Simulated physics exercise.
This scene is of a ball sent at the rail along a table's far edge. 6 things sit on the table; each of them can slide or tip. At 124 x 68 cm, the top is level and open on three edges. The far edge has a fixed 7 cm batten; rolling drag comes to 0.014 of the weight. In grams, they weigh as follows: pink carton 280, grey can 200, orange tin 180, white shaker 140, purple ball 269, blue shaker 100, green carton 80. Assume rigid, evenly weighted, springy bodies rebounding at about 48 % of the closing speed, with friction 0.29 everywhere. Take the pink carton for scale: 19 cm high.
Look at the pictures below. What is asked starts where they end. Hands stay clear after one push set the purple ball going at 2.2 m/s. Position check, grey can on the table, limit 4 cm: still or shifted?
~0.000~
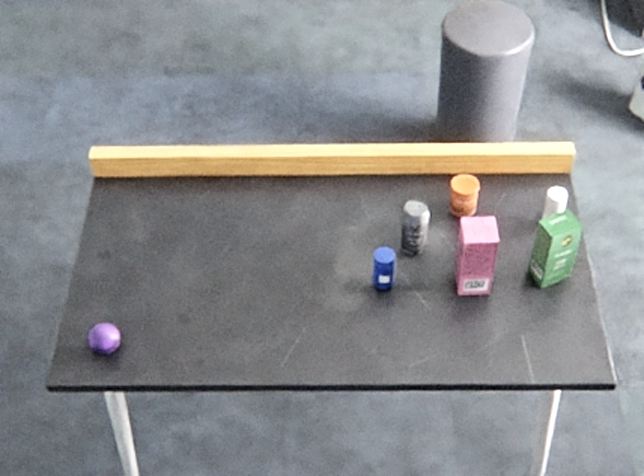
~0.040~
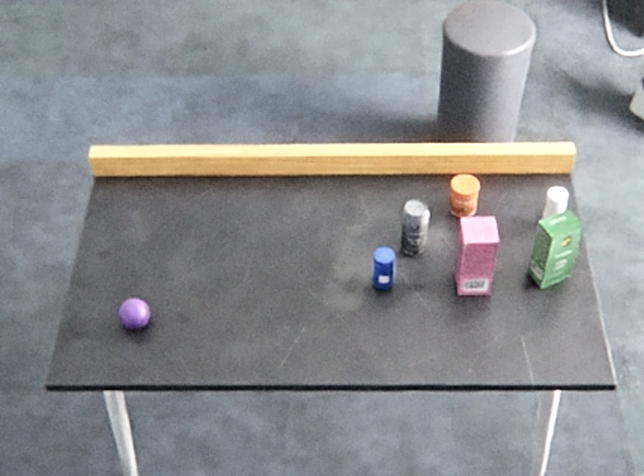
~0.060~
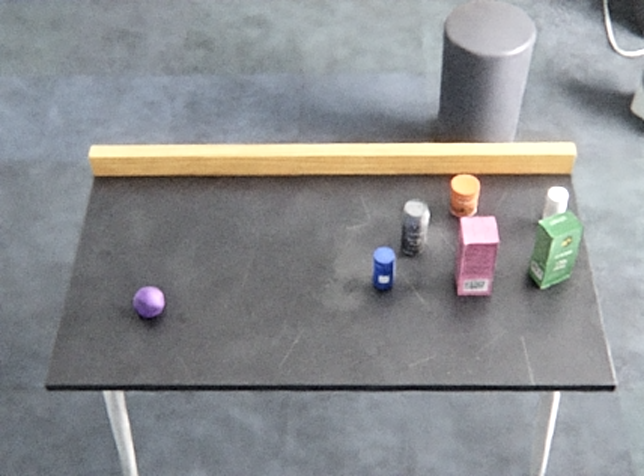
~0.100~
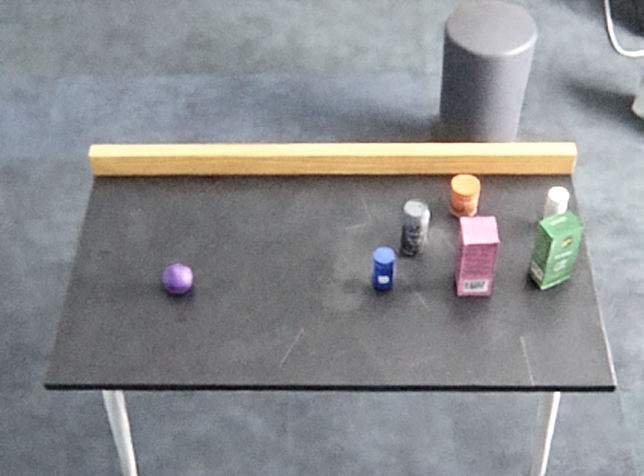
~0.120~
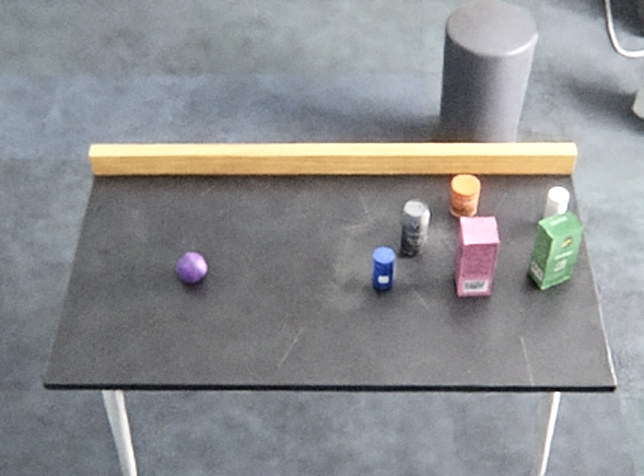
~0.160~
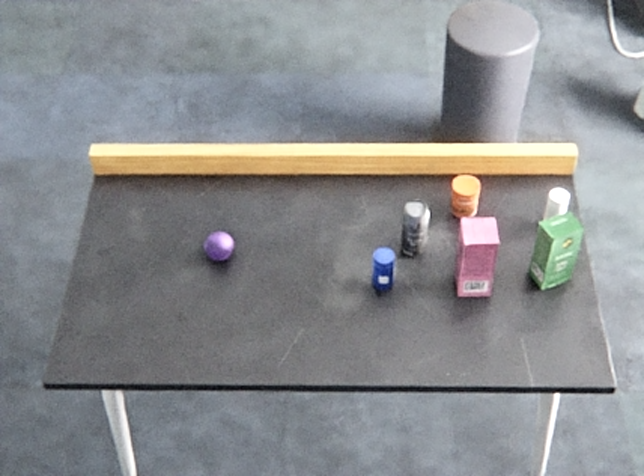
Still.
By 0.46 s, purple ball near (383, 202).
By 0.96 s, purple ball near (626, 262); green carton tilted 6°.
By 1.36 s, green carton 2 cm from its spot.
By 1.76 s, grey can resting near (415, 229).
When it is over (2.0 s), all 6 within 4 cm of the start. End places, in pixels of the last picture, grey can near (415, 229).
